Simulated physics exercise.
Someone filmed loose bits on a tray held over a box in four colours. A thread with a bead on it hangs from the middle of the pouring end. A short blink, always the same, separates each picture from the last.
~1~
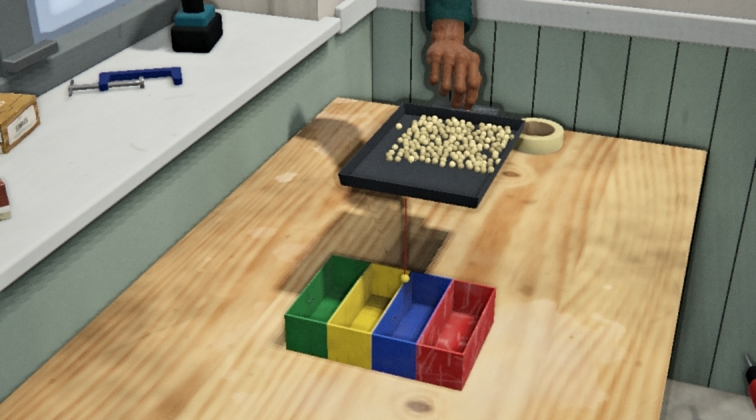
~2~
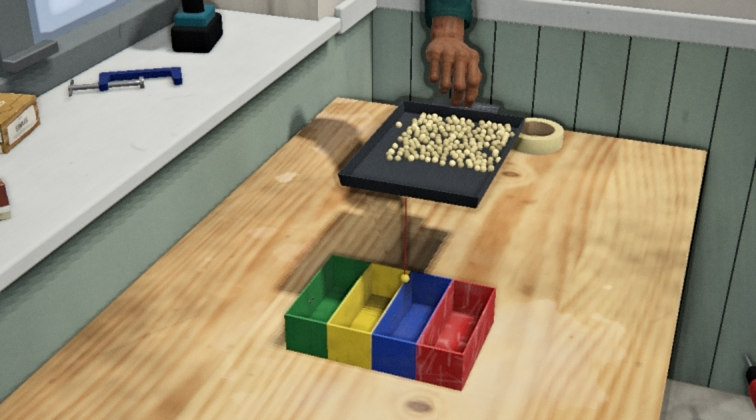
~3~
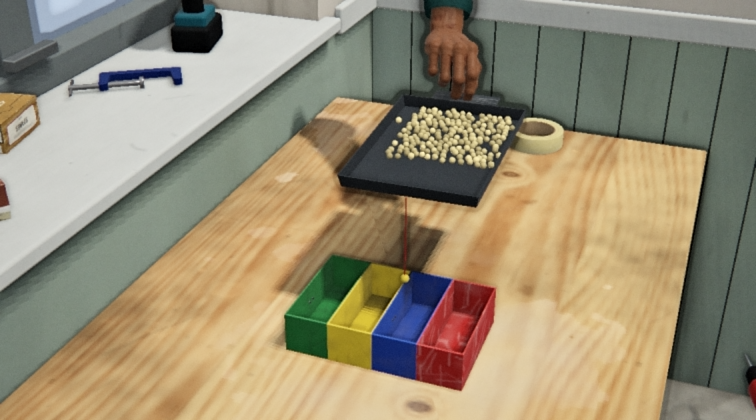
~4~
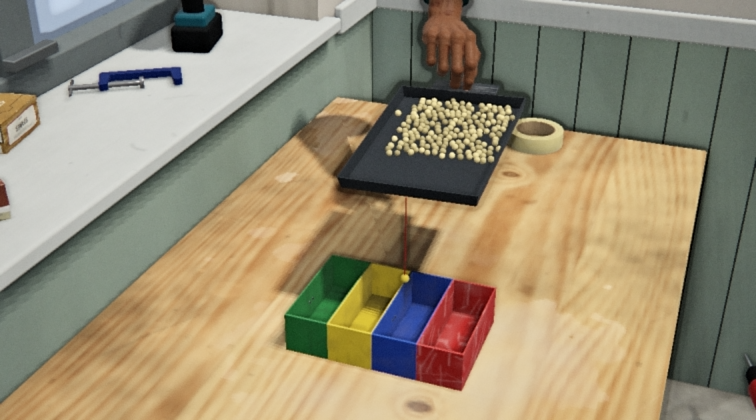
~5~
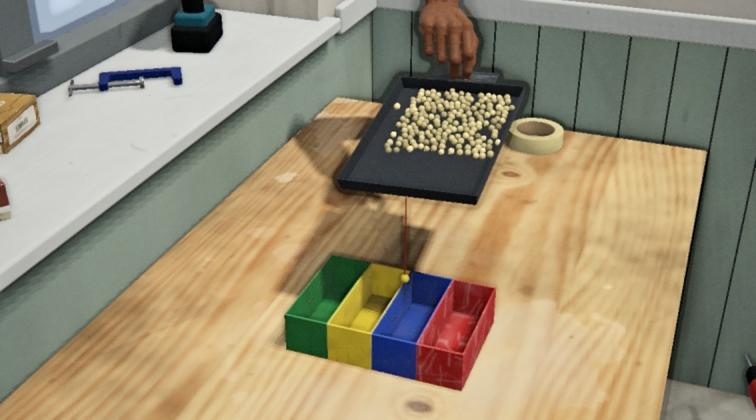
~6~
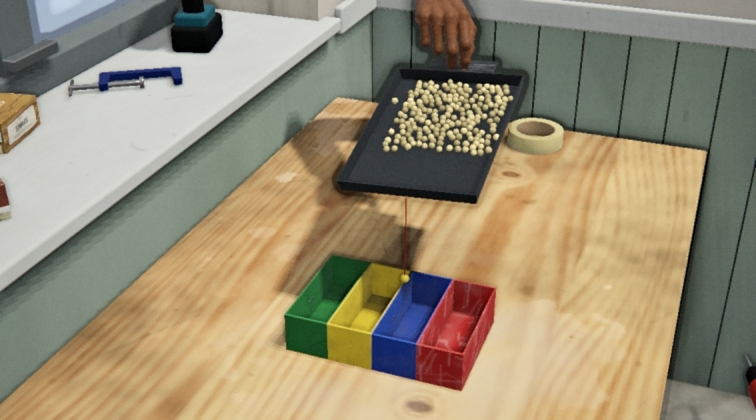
At the start, a hand holds a dark tray of pale, round beans level above a box with green, yellow, blue and red compartments. The hand then gradually raises the tray's far end, tilting it toward the near left corner, while the beans stay bunched on it and the box remains still.
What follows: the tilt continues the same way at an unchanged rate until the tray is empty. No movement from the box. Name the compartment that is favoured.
Green.
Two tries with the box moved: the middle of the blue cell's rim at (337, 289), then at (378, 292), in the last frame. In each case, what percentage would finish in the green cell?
The first gives 0 %, the second 0 %.
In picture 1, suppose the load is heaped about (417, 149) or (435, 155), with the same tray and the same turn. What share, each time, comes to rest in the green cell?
First about 50, then 50 per cent.
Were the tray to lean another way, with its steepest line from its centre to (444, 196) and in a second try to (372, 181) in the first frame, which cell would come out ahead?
So the first one goes to red and the second to that green cell.
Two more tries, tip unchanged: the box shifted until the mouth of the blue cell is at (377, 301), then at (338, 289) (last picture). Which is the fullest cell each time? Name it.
First try: Yellow; second try: The blue cell.
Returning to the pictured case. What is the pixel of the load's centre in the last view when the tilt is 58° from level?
Centre estimate: (375, 183).
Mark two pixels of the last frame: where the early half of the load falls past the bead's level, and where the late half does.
I'd say close to (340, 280) at first and close to (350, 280) later on.
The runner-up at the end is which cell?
The second spot goes to that yellow cell.
Soon, tray tipped steeply; most on the tray; a small part in the green cell; a stray few in the yellow cell; a stray few in the blue cell; a small part falling or outside the box.
A while on, tray tipped right over; about two thirds on the tray; about a quarter in the green cell; a small part in the yellow cell; a stray few in the blue cell; a small part falling or outside the box.
Towards the end, tray tipped past a quarter turn; about half in the green cell; about a third in the yellow cell; a small part in the blue cell; a stray few falling or outside the box.
Finally, tray tipped past a quarter turn; about half in the green cell; about a third in the yellow cell; a small part in the blue cell; none in the red cell; a stray few outside the box.
